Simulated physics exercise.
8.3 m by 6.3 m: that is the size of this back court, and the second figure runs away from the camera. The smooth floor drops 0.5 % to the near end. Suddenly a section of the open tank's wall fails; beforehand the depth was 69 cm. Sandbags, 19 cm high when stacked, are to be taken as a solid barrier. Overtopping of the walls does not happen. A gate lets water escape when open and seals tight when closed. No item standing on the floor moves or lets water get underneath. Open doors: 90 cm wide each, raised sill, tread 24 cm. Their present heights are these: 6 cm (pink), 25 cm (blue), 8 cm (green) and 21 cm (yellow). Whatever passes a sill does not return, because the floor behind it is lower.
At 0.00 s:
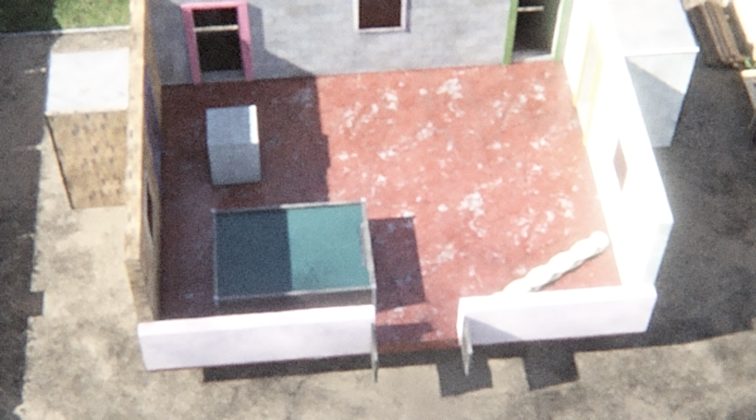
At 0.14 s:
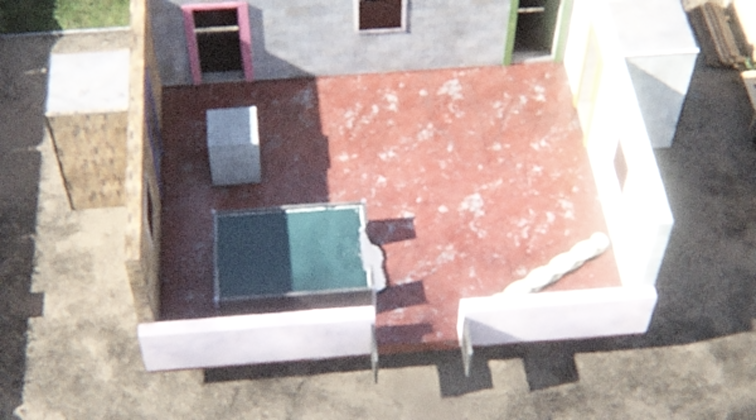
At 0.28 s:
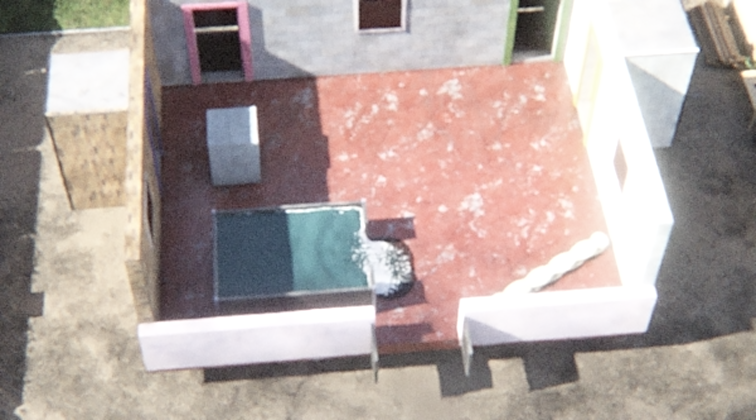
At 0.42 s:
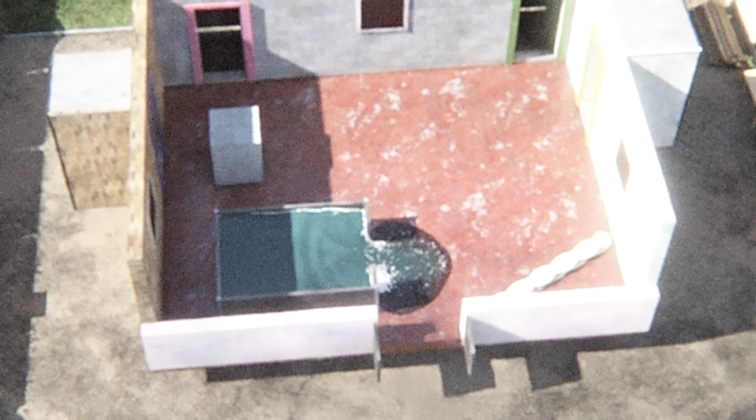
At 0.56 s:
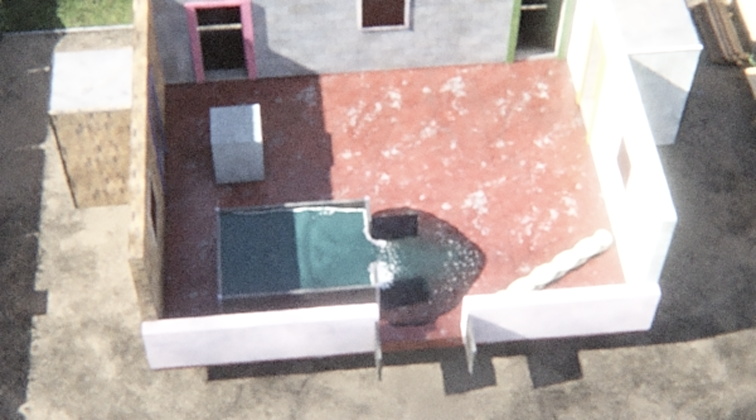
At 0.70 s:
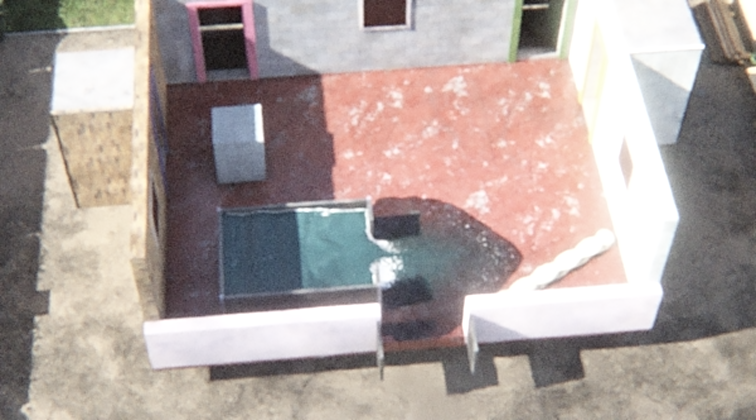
Water bursts from the right side of a teal open tank in a red-floored walled court, seen from high above through a nearly still camera. The tank lies at the lower left below a pale block, with pink-framed and green-framed doorways in the grey back wall and a lumpy white roll at the lower right. Foaming at the gap, the water spreads rightward in a widening dark patch, while ripples cross the tank.
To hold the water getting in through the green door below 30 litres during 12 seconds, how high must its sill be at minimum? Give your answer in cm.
18 cm.
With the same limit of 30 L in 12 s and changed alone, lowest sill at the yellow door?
Yellow door - some 7.0 centimetres.
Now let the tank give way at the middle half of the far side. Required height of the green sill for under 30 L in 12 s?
With that break, close to 9.0 cm.
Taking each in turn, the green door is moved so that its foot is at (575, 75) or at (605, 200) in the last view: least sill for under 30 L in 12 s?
You'd want about 15 cm there first, then about 24 cm.
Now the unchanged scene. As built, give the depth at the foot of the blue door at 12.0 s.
Depth: Near 5.0 cm.
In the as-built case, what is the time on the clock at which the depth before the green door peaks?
I'd guess close to 4.0 seconds.
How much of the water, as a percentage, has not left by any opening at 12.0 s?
Around 84 per cent of the water.
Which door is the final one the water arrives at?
The blue one comes last.
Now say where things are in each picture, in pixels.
Still water, 69 cm deep, in the open tank at (292, 251); the green door at (536, 26) is dry, in the first frame.
The front is at (386, 284), 0.3 m from the gap at (367, 262); 0.2 m2 of floor is wet, 69 cm left at the back, in the second frame.
The front is at (411, 274), 0.8 m from the gap at (367, 262); 0.8 m2 of floor is wet, 69 cm left at the back, in the third frame.
The gap is at (369, 262), the front 1.4 m out at (447, 271); the back of the open tank holds 69 cm, in the fourth frame.
The gap is at (371, 259), the front 2.1 m out at (482, 258); the back of the open tank holds 69 cm, in the fifth frame.
The gap is at (372, 259), the front 2.7 m out at (517, 256); the back of the open tank holds 68 cm; the green door at (542, 24), 6.2 m from the gap, is still 4.4 m from the nearest water, in the sixth frame.
After 1.4 s water covers 25 % of the floor, deepest (36 cm) near (386, 263); it has not reached the green door.
After 3.0 s water covers 40 % of the floor, deepest (31 cm) near (607, 199); it has not reached the green door.
After 12.0 s water covers 90 % of the floor, deepest (11 cm) near (637, 310); 10 cm at the green door, 262 litres in over its 8 cm sill.
At the green door as built, the water arrived by 3.4 s and peaked near 23 cm at 4.0 s.
Run again over the same 12 s with other heights there, 51 litres in over 16 cm, 10 litres over 22 cm. The limit of 30 litres is kept from about 18 cm up.
